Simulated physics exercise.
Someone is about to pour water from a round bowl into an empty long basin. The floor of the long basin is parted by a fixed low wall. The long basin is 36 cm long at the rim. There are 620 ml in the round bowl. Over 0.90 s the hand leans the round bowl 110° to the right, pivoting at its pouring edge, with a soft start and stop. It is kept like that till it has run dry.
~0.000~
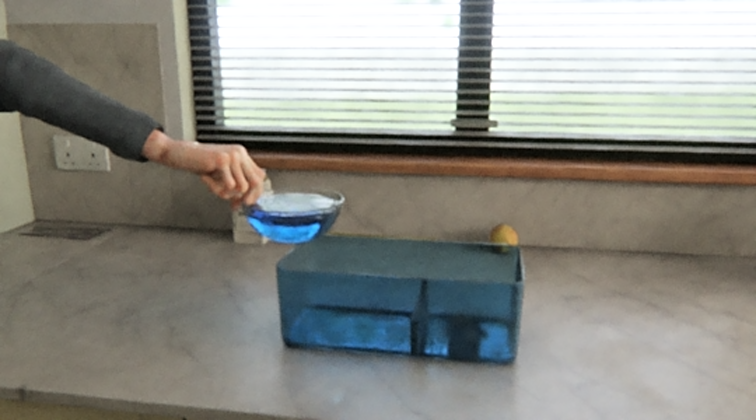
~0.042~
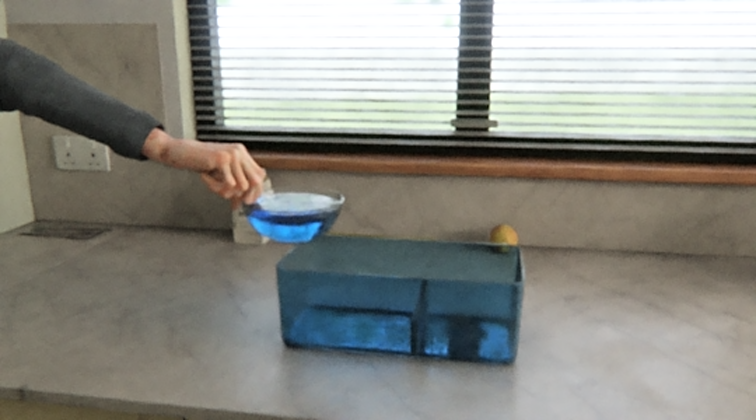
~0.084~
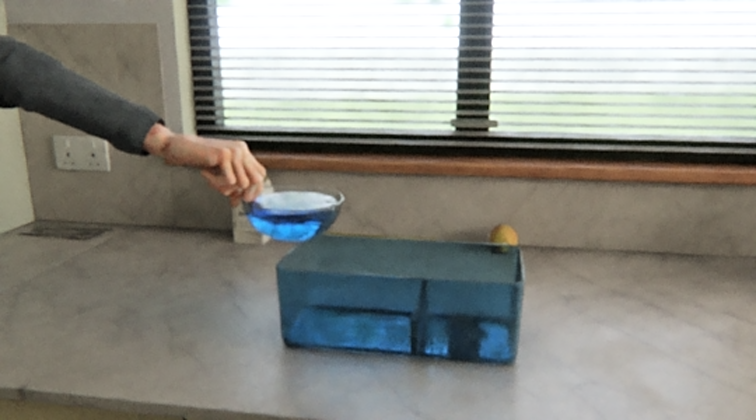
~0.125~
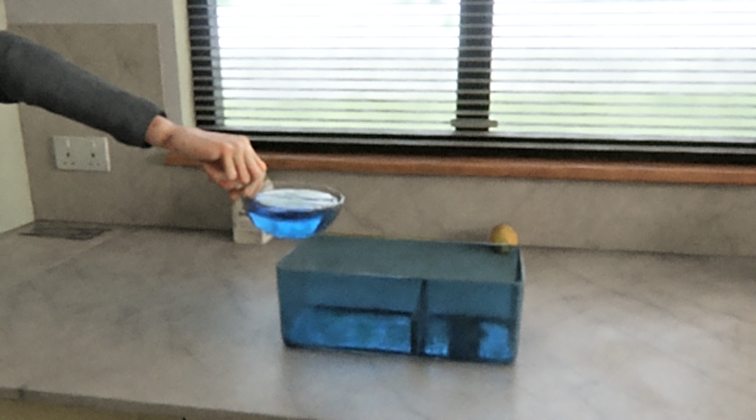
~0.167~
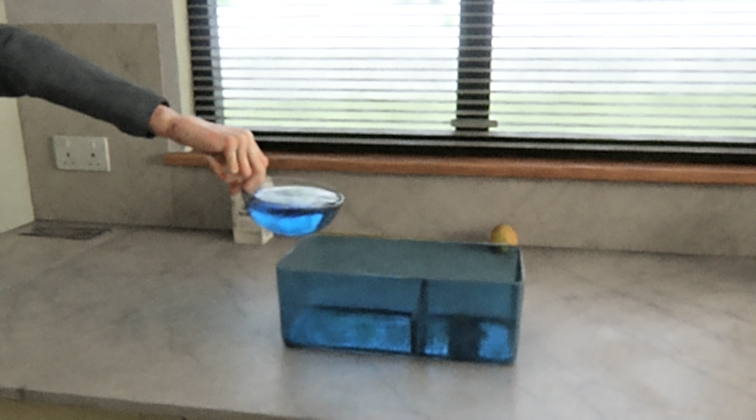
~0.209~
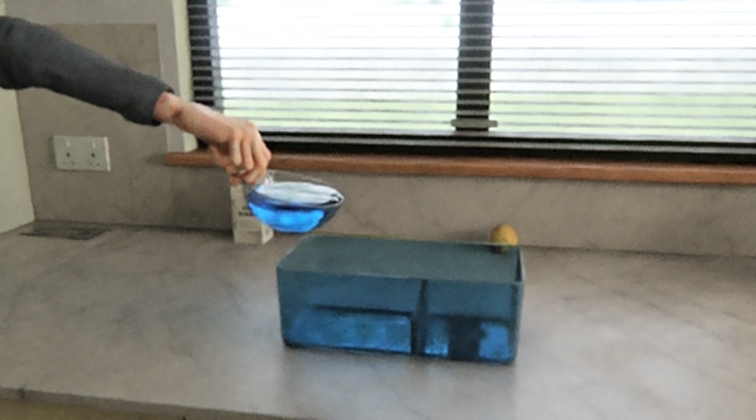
In the video, a hand holds a round glass bowl of blue liquid above a long blue basin on a countertop near a window, keeping it nearly level at first, then gradually leaning it to the right.
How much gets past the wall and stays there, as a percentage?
About 16 per cent.
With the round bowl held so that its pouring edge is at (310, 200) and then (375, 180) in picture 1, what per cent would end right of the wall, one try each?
First 5, then 90 per cent.
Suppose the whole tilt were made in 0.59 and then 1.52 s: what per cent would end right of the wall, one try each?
In turn about 20 and 0 per cent.
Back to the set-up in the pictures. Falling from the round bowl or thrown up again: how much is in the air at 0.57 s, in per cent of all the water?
About 48 per cent.
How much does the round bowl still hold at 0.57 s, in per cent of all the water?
About 28 per cent.
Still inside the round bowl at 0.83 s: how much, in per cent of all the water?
Some 0 per cent.
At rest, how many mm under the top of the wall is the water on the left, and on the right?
Left about 40 mm, right about 52 mm.
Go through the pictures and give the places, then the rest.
In the first picture, it leans 0°; its right rim is at (342, 203); the water meets the walls at (250, 202) and (340, 206); the long basin's rim runs from (291, 251) to (522, 265); the wall's top is at (420, 299).
In the second picture, it leans 1°; its right rim is at (342, 203); the water meets the walls at (250, 202) and (340, 206).
In the third picture, it leans 2°; its right rim is at (342, 203); the water meets the walls at (250, 200) and (340, 205).
In the fourth picture, it leans 5°; its right rim is at (342, 203); the water meets the walls at (250, 198) and (340, 203).
In the fifth picture, it leans 9°; its right rim is at (342, 203); the water meets the walls at (251, 194) and (341, 201).
In the sixth picture, it leans 14°; its right rim is at (341, 203); the water meets the walls at (252, 189) and (342, 198); 1 per cent is over the edge.
By 0.57 s the tilt is 77° and 28 per cent is still to pour, 24 is left of the wall and 0 right of it.
By 0.83 s the tilt is 108° and 0 per cent is still to pour, 83 is left of the wall and 15 right of it.
By 1.10 s the tilt is 110° and 0 per cent is still to pour, 84 is left of the wall and 15 right of it.
By 1.40 s the tilt is 110° and 0 per cent is still to pour, 84 is left of the wall and 16 right of it.
At rest 84 per cent lies left of the wall, 16 right of it and 1 outside.
